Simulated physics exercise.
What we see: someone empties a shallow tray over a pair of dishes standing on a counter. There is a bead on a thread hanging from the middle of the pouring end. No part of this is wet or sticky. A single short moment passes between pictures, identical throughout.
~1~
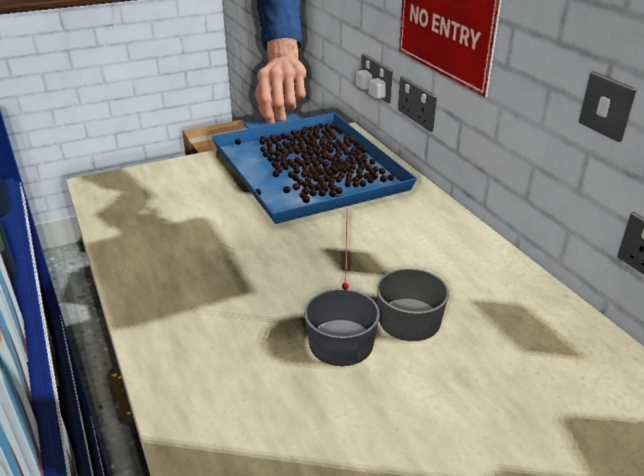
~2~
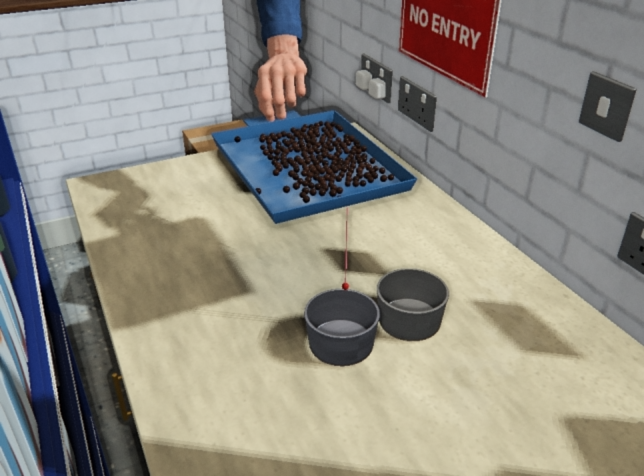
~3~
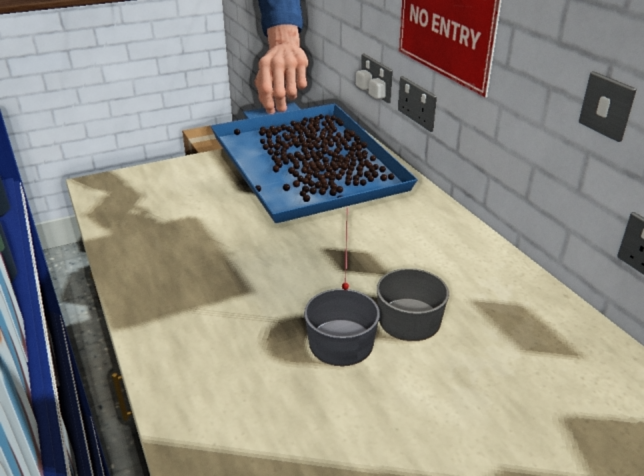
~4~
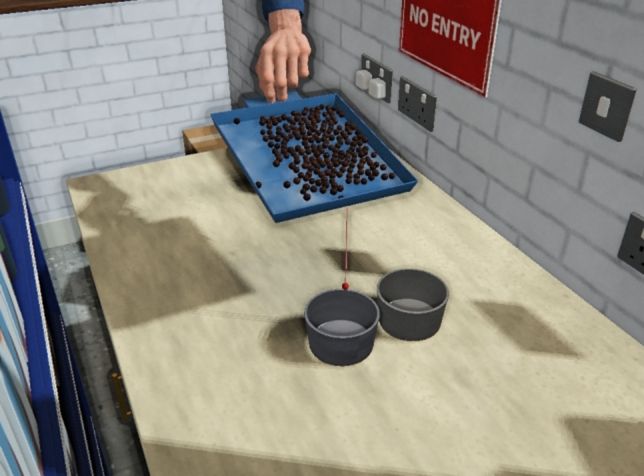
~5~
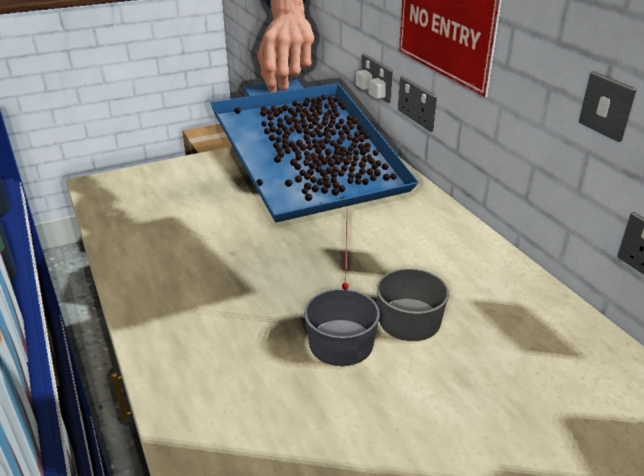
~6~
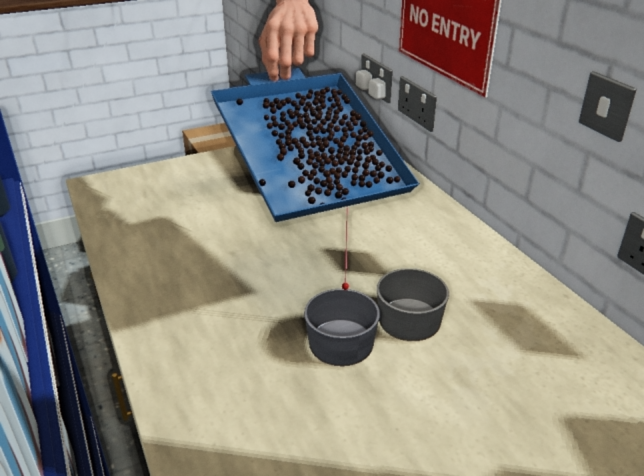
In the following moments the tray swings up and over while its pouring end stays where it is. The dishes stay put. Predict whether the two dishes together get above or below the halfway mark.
Above.
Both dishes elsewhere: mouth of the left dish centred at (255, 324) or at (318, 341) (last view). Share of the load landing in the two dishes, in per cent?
Trial 1 around 10 percent, trial 2 around 60 percent.
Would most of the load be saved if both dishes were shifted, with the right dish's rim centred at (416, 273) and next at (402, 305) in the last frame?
Catch, run one: Below the halfway mark; run two: Past the halfway mark.
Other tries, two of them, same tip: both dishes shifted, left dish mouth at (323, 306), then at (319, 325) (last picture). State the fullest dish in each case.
The one at right the first time, the one at right the second.
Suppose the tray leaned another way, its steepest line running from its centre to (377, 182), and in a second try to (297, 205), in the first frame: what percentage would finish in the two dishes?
That comes to 80 per cent the first time and 10 per cent the second.
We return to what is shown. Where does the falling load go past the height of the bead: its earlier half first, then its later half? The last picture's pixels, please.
Around (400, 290) at first; around (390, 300) after that.
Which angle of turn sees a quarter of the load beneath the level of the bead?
That would be about 75 degrees from level.
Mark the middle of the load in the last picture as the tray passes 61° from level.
Centre estimate: (372, 193).
Shortly afterwards, tray tipped steeply; the bulk on the tray; only a few in the left dish; a little in the right dish; only a few outside both; near a quarter in the air.
Next, tray tipped right over; a little on the tray; near a quarter in the left dish; near a third in the right dish; near a quarter outside both; near a quarter in the air.
Some moments later, tray tipped past a quarter turn; near a quarter in the left dish; near half in the right dish; near a quarter outside both.
In the end, tray tipped past a quarter turn; near a quarter in the left dish; near half in the right dish; near a quarter outside both.
